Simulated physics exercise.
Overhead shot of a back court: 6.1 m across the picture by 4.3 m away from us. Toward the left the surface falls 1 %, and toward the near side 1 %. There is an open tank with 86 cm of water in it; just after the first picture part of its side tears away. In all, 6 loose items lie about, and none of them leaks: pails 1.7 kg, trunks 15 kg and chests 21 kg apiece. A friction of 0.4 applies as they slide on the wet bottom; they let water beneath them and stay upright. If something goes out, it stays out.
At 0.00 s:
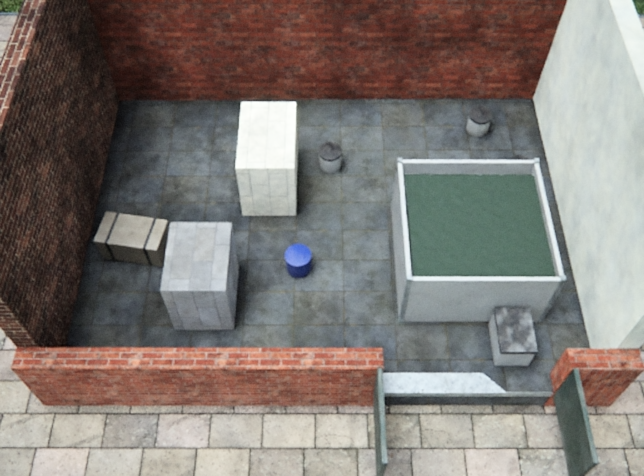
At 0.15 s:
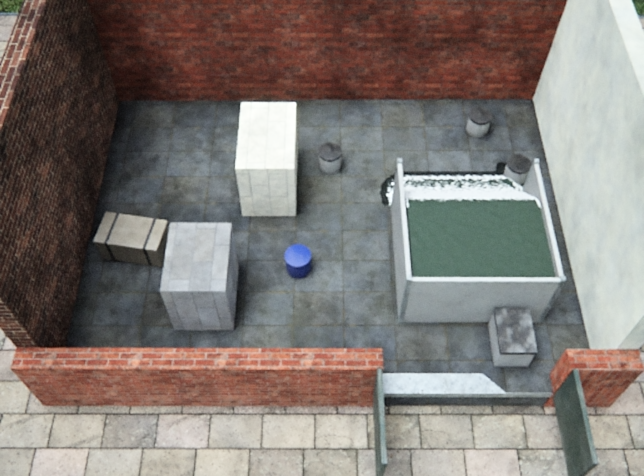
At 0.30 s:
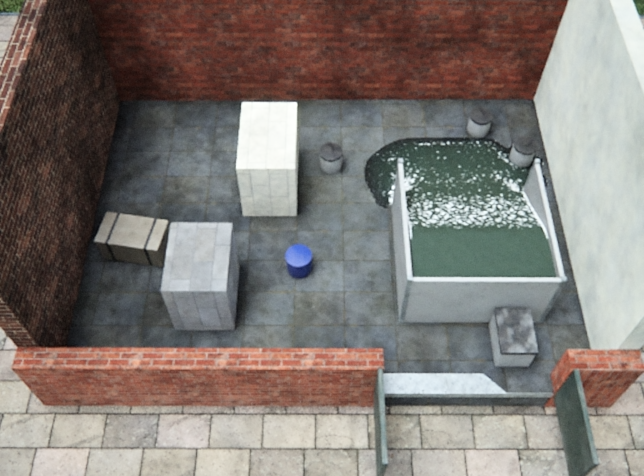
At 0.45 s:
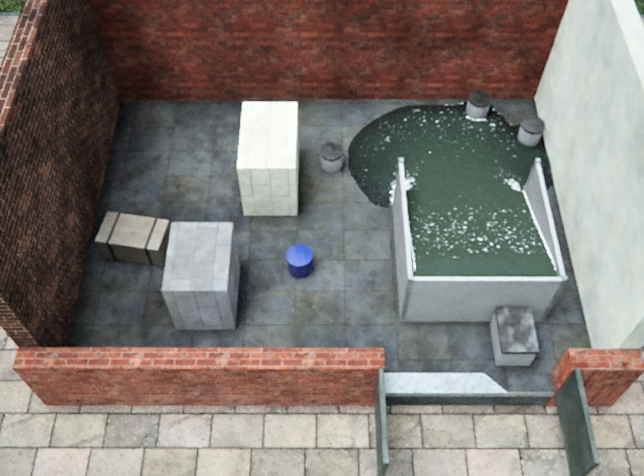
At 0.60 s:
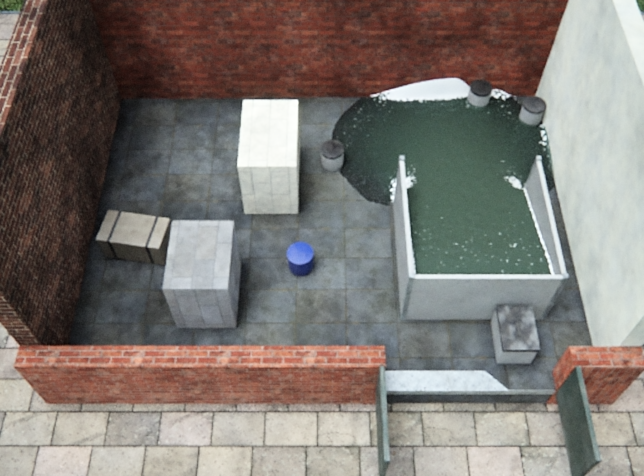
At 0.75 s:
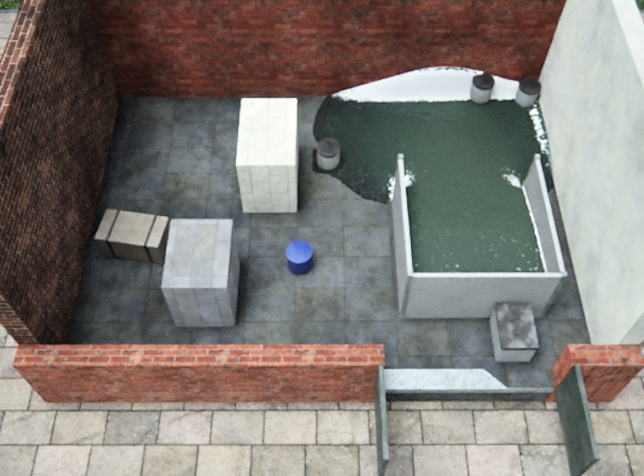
At the start, a walled courtyard holds pale blocks, a blue container and a full tank of green water at the right. The tank's far side opens and water pours out, spreading to the back wall and leftward, nudging two grey pots back, while the blue container stays put on bare paving.
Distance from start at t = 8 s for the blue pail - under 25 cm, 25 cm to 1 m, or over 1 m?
It is left a short distance off.
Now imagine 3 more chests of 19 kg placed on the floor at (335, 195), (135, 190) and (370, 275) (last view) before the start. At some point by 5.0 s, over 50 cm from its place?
Taking them in order: Far enough, far enough and not far enough.
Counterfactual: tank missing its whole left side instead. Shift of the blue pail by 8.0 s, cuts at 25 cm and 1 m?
Outcome for the blue pail: Long-distance displacement.
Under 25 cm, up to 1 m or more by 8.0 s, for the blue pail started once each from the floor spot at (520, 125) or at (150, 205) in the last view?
From the first spot it goes a long way, and from the second it goes a long way.
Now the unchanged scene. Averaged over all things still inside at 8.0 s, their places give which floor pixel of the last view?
Around (313, 258).
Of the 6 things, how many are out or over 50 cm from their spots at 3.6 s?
The number I get is 5.
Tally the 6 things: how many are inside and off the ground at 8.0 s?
Total: 4.
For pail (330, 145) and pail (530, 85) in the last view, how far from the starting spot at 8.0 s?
Taking them in order, 300 cm and gone out.
After 1.6 s the blue pail is near (299, 252), 0.0 m from its start, aground; 0 of 6 are out; 3 afloat.
After 3.6 s the blue pail is near (285, 315), 0.9 m from its start, aground; 0 of 6 are out; 2 afloat.
After 5.6 s the blue pail is near (276, 327), 1.1 m from its start, afloat; 1 of 6 are out; 4 afloat.
After 8.0 s the blue pail is near (260, 233), 0.5 m from its start, afloat; 2 of 6 are out; 4 afloat.
